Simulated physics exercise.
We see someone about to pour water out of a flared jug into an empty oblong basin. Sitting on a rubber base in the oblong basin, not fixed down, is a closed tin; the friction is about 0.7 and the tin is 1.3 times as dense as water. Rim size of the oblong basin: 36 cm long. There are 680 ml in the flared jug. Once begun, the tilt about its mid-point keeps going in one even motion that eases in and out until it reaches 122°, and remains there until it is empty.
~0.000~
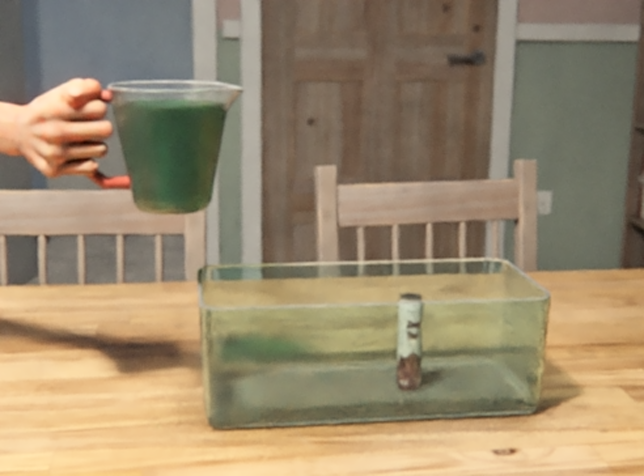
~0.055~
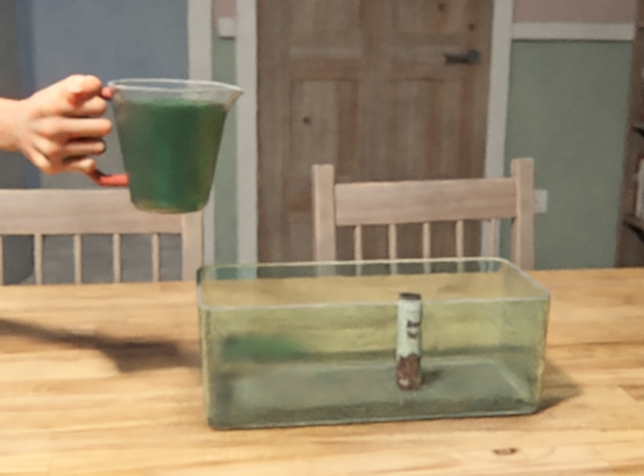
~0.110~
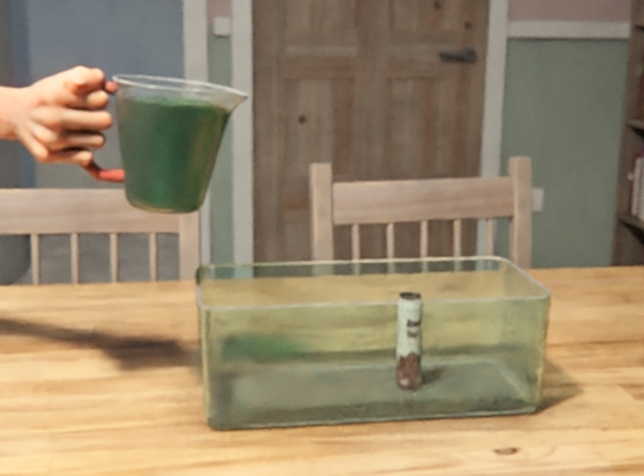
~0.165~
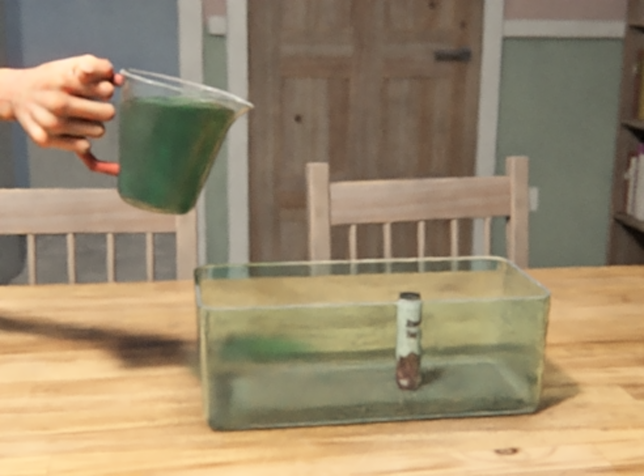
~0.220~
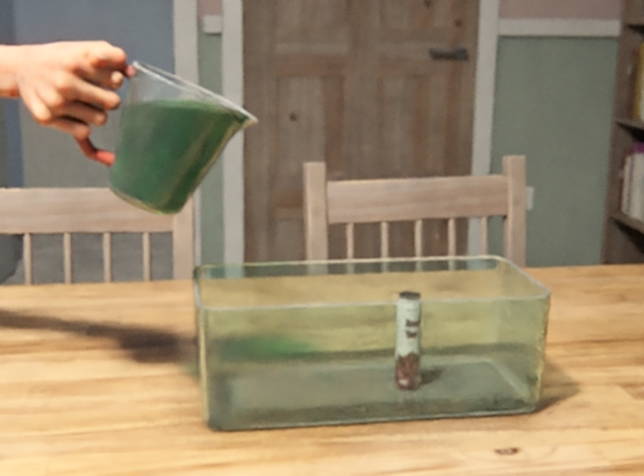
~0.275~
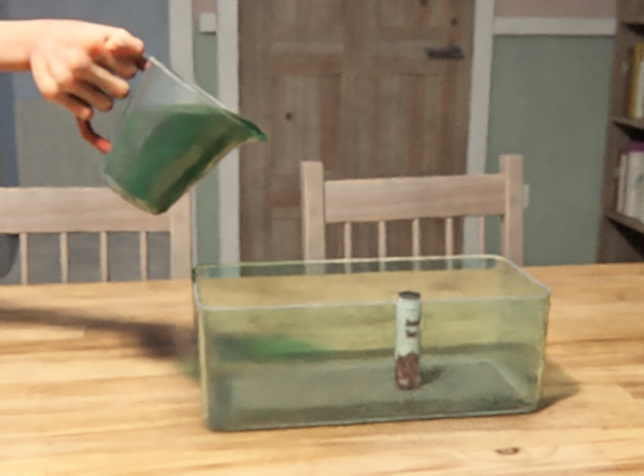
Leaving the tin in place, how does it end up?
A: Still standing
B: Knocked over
Option A: Still standing.
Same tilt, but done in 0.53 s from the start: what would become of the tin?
So the tin will hold steady.
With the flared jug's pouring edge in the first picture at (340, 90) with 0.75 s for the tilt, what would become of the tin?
Then it tips over.
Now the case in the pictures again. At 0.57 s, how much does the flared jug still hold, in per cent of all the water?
36 %.
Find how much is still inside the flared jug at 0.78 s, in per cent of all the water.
Around 1 percent of it.
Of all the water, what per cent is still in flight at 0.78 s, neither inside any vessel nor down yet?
About 4 per cent.
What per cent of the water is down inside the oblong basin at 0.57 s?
About 36 per cent.
After 0.57 s the tilt is 105° and 36 per cent is still to pour; the tin stands where it began.
After 0.78 s the tilt is 122° and 1 per cent is still to pour; the tin stands where it began.
After 1.01 s the tilt is 122° and 0 per cent is still to pour; the tin stands where it began.
After 1.25 s the tilt is 122° and 0 per cent is still to pour; the tin stands where it began.
In the end the tin stands where it began.
